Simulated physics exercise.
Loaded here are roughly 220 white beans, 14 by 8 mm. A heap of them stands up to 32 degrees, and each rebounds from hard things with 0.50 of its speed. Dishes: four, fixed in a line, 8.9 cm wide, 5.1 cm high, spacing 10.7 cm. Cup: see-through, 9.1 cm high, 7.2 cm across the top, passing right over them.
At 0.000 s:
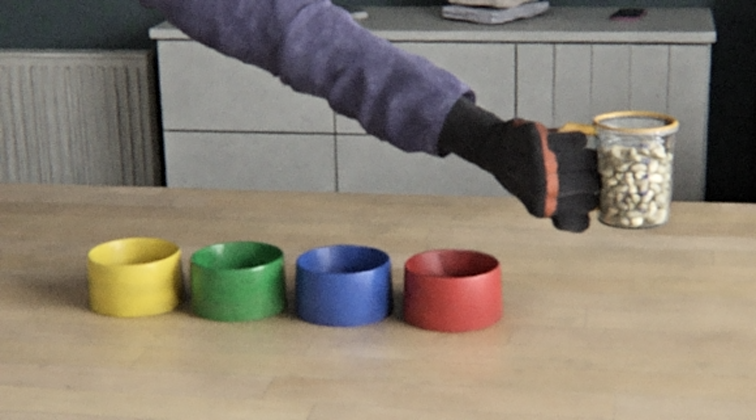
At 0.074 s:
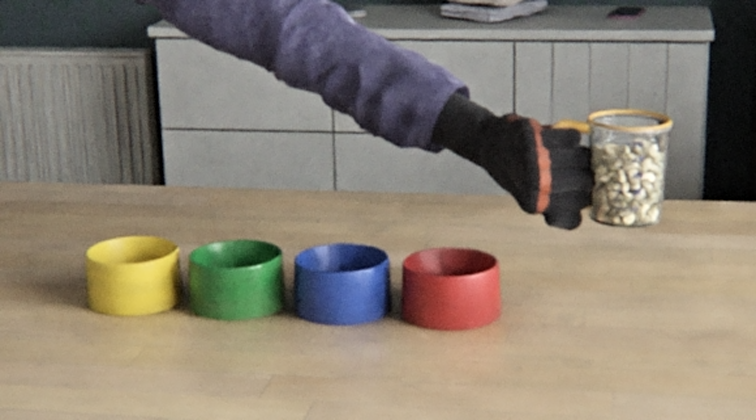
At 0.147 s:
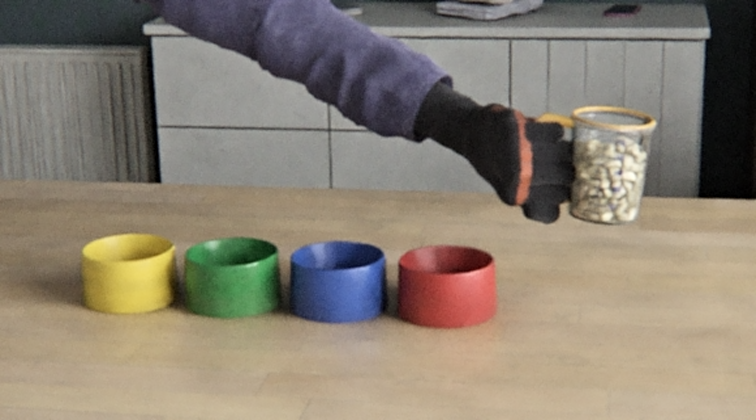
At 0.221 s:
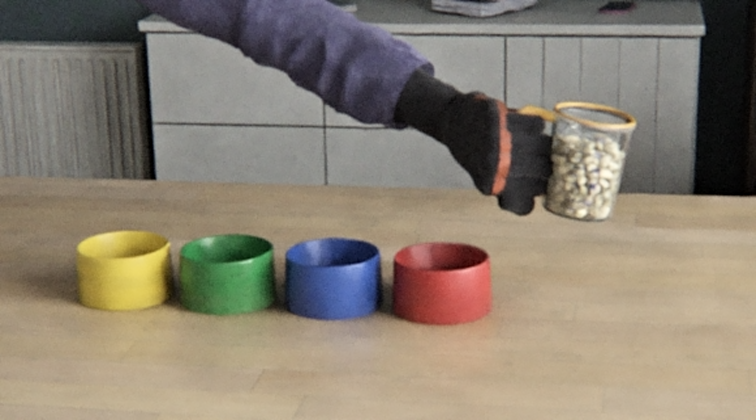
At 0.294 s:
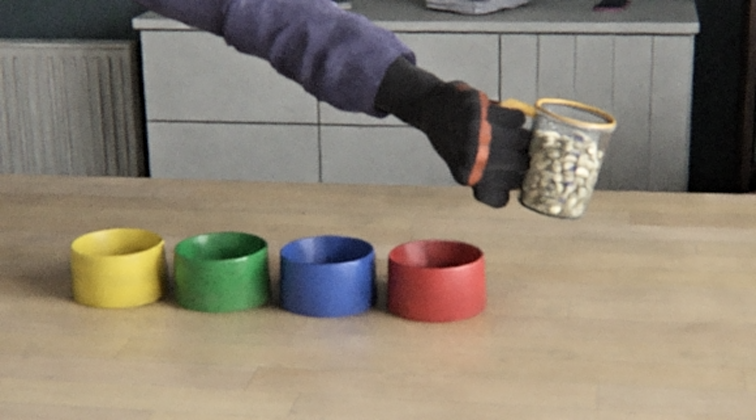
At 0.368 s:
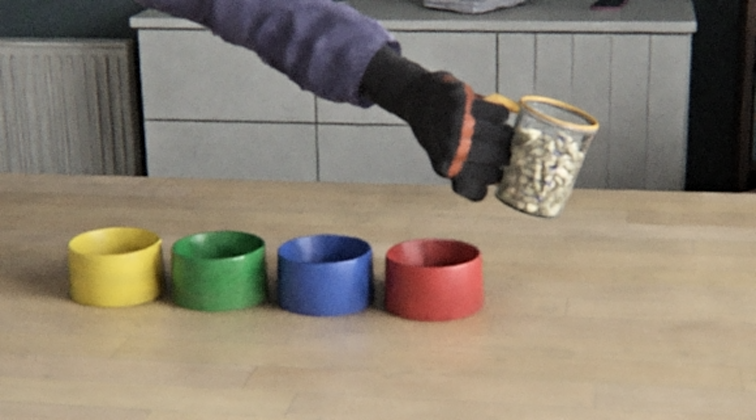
On a wooden table behind yellow, green, blue and red dishes, a gloved hand in a purple sleeve moved a clear cup of white beans leftward, gradually tilting it to the right.
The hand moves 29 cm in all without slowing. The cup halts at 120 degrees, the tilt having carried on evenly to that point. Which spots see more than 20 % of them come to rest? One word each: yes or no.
Red dish: No; blue dish: Yes; green dish: No; yellow dish: No; counter: Yes.
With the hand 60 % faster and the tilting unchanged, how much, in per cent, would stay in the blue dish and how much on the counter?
Blue: 40; counter: 50.
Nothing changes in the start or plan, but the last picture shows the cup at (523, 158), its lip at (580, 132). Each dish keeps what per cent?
Per cent kept: Red 10, blue 40, green 0, yellow 0.
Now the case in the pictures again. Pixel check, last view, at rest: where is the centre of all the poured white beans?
Roughly (366, 292).
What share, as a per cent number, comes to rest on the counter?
Some 55 in a hundred.
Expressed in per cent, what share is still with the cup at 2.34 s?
Roughly 5 %.
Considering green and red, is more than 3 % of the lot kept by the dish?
As for green, not so, and as for red, correct.
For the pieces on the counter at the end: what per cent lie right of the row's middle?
About 100 per cent.
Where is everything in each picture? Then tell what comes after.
The first picture shows cup at (634, 171), tilt 0 degrees, lip at (676, 123), moved 0.0 cm; middle of the pieces at (636, 184); red dish at (452, 264); blue dish at (343, 260); green dish at (237, 256); yellow dish at (134, 252).
The second picture shows cup at (627, 169), tilt 1 degrees, lip at (670, 122), moved 0.5 cm; middle of the pieces at (629, 183).
The third picture shows cup at (608, 166), tilt 5 degrees, lip at (653, 122), moved 1.8 cm; middle of the pieces at (609, 180).
The fourth picture shows cup at (586, 163), tilt 9 degrees, lip at (634, 122), moved 3.4 cm; middle of the pieces at (586, 177).
The fifth picture shows cup at (563, 160), tilt 14 degrees, lip at (614, 123), moved 5.0 cm; middle of the pieces at (562, 174).
The sixth picture shows cup at (543, 158), tilt 18 degrees, lip at (597, 125), moved 6.5 cm; middle of the pieces at (541, 172); red dish at (434, 253); blue dish at (325, 250); green dish at (218, 246); yellow dish at (115, 242). Its pace works out near 60 degrees a second; the hand travels 21 cm a second.
After 1.19 s, tilt 65 degrees; cup holds 100 %.
After 1.74 s, tilt 97 degrees; cup holds 95 %.
After 2.34 s, tilt 120 degrees; cup holds 5 %, red 10 %, blue 40 %.
At rest (3.8 s), red 10 %, blue 35 %, green 0 %, yellow 0 %, counter 55 %.
